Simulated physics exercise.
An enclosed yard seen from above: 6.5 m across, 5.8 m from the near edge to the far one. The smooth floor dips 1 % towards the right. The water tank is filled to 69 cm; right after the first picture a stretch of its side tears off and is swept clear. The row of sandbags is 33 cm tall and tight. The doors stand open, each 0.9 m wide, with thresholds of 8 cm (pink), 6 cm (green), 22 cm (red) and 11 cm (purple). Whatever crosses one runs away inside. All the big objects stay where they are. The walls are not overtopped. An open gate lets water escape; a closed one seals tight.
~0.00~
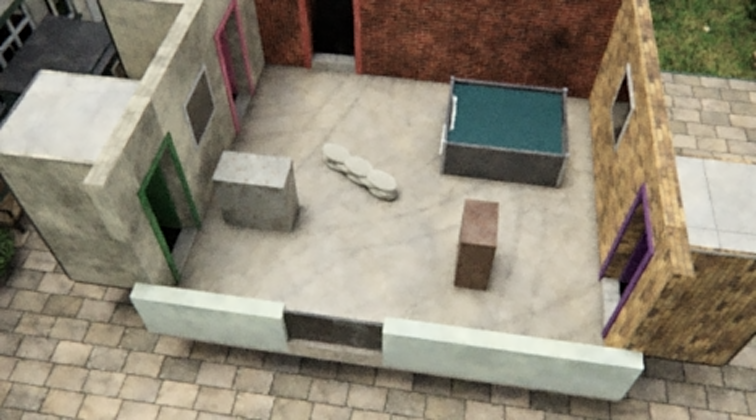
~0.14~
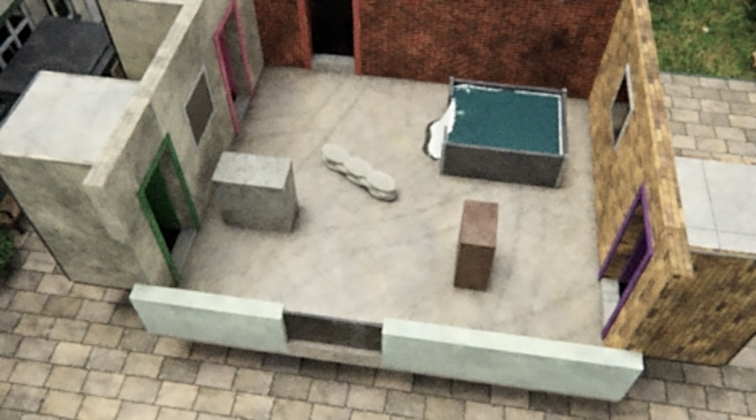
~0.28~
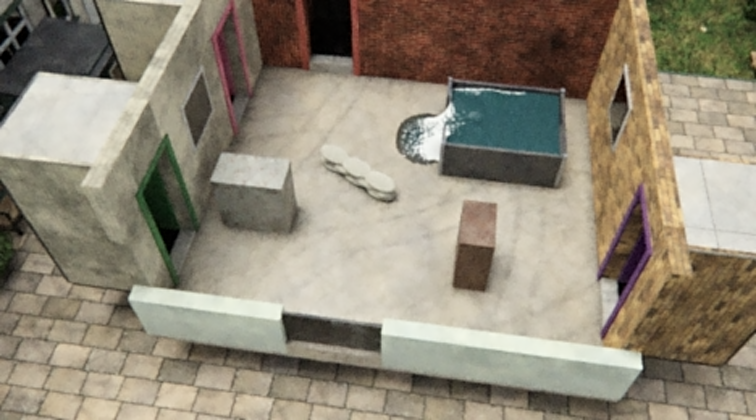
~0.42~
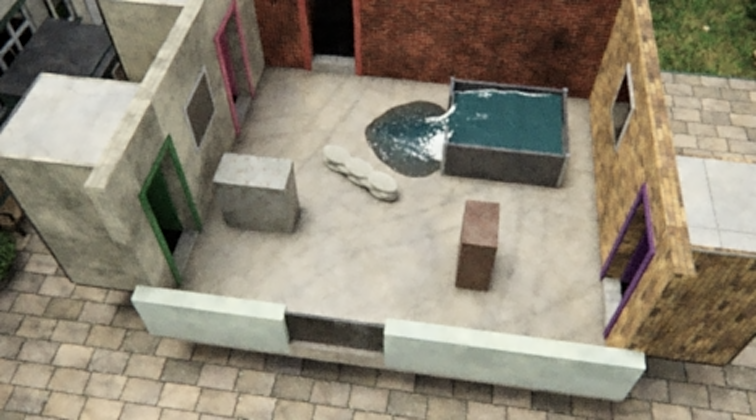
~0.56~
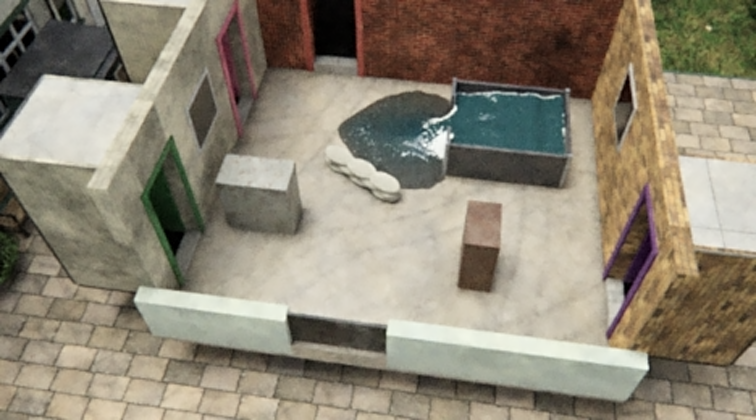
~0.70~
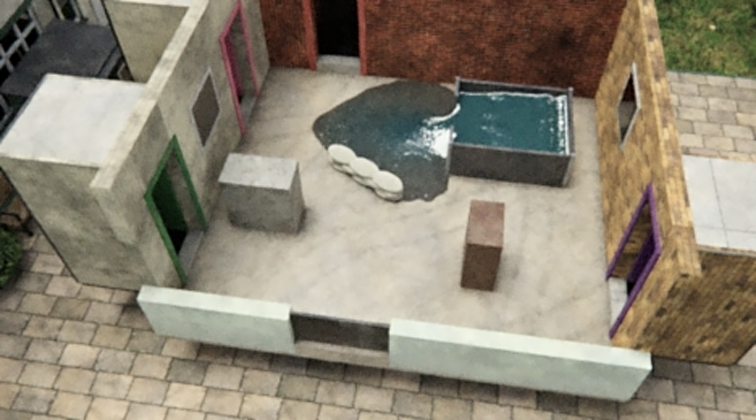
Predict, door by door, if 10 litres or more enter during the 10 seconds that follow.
Within that time: At the pink door it passes the limit; at the green door it keeps below the limit; at the red door it does not reach the limit; at the purple door it stays under the limit.
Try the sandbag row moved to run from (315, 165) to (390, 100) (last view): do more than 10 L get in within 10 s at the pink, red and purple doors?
Then: Pink not over, red under, purple under.
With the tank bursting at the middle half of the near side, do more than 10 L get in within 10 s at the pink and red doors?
Then: Pink not over, red under.
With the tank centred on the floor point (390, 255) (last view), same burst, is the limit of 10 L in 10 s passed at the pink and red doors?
Against that limit: Pink not over, red below.
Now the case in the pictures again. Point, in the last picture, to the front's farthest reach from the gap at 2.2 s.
At about (211, 218).
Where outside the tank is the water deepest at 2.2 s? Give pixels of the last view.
Near (259, 94).
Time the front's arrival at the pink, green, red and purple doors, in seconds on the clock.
Pink 1.1 s, green 2.8 s, red 1.1 s, purple 6.0 s.
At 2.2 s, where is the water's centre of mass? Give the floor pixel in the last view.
Near (432, 137).
After 1.4 s water covers 25 % of the floor and is deepest (32 cm) near (441, 141); pink door 13 cm at the sill, 0 L in, green door not reached, red door 13 cm at the sill, 0 L in, purple door not reached.
After 2.2 s water covers 30 % of the floor and is deepest (34 cm) near (259, 94); pink door 20 cm at the sill, 59 L in, green door not reached, red door 13 cm at the sill, 0 L in, purple door not reached.
After 3.5 s water covers 40 % of the floor and is deepest (24 cm) near (329, 83); pink door 19 cm at the sill, 177 L in, green door 4 cm at the sill, 0 L in, red door 15 cm at the sill, 0 L in, purple door not reached.
After 6.0 s water covers 60 % of the floor and is deepest (14 cm) near (221, 193); pink door 12 cm at the sill, 244 L in, green door 6 cm at the sill, 0 L in, red door 12 cm at the sill, 0 L in, purple door 1 cm at the sill, 0 L in.
After 10.0 s water covers 90 % of the floor and is deepest (10 cm) near (588, 104); pink door 7 cm at the sill, 251 L in, green door 3 cm at the sill, 1 L in, red door 7 cm at the sill, 0 L in, purple door 5 cm at the sill, 0 L in.
